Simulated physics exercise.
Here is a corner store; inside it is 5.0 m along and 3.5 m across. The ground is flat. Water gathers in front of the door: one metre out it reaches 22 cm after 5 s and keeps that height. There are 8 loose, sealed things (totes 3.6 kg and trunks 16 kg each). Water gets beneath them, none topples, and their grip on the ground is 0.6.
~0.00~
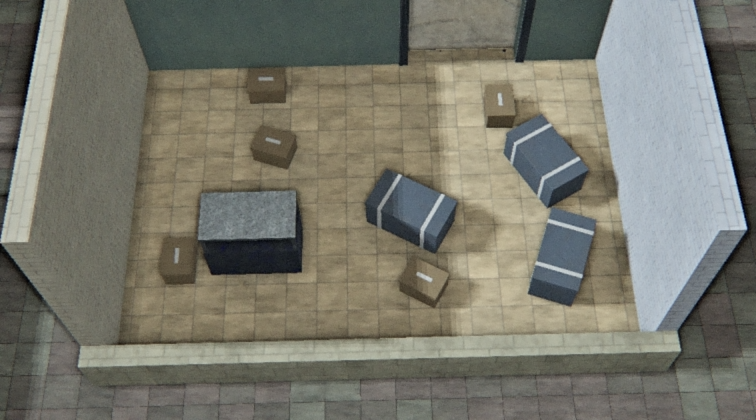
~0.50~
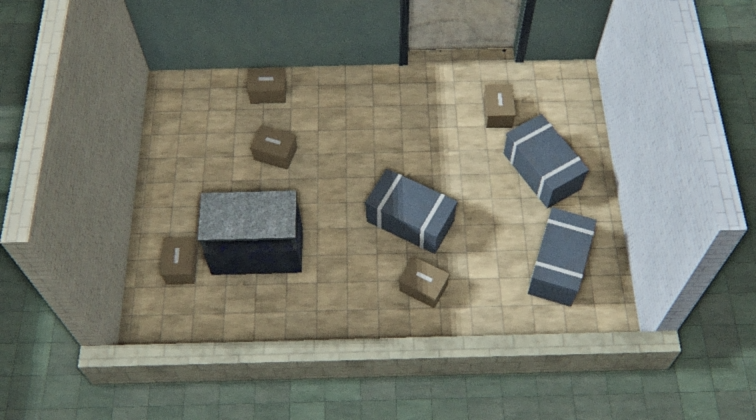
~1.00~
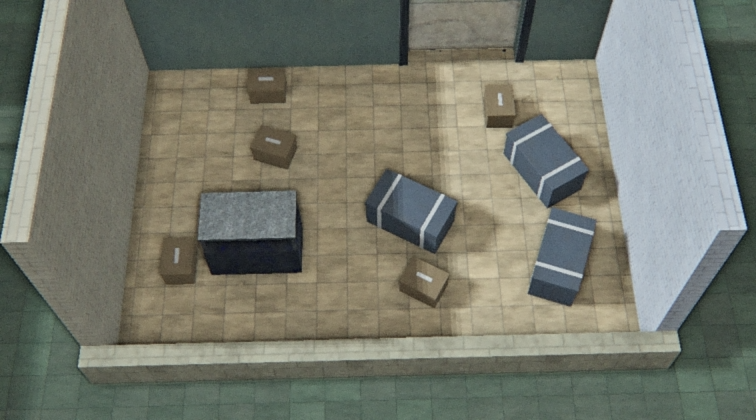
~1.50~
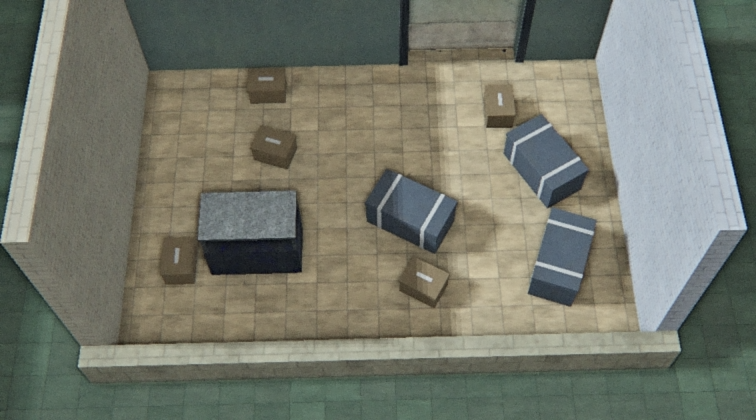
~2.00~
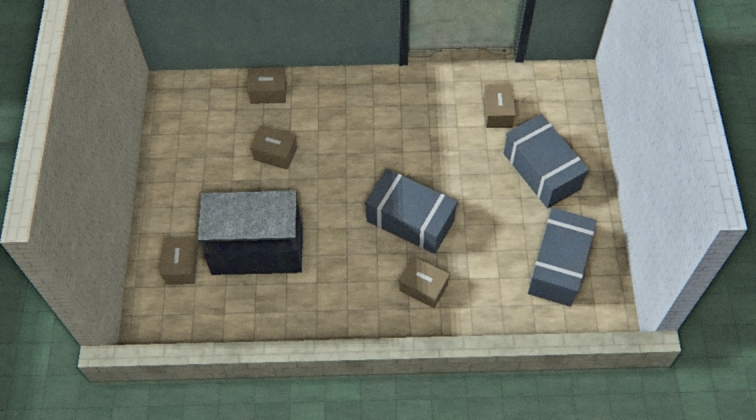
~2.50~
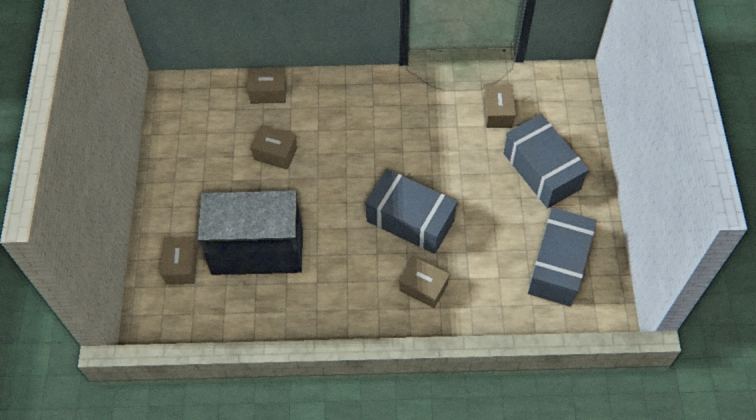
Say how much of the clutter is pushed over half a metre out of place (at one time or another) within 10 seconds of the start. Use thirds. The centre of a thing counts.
It is from one to two thirds.
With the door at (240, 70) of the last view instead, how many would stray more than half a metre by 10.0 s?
In that case 5 of them.
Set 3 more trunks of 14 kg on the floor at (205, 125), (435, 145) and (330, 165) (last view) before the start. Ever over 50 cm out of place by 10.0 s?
In that order: Less, over, short of it.
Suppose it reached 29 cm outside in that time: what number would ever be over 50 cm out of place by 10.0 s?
In that case 6 of them.
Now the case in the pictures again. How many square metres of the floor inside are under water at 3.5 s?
Roughly 2.0 m2.
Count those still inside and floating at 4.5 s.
1 of them.
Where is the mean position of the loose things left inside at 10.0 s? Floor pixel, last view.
Around (331, 245).
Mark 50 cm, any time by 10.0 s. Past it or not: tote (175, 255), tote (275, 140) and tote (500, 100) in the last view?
In turn: Under, short of it, past it.
After 3.5 s 0 of 8 are over 50 cm from their spots; 0 afloat.
After 4.5 s 0 of 8 are over 50 cm from their spots; 1 afloat.
After 7.0 s 3 of 8 are over 50 cm from their spots; 5 afloat.
After 10.0 s 5 of 8 are over 50 cm from their spots, and 5 have been at some point; 6 afloat.
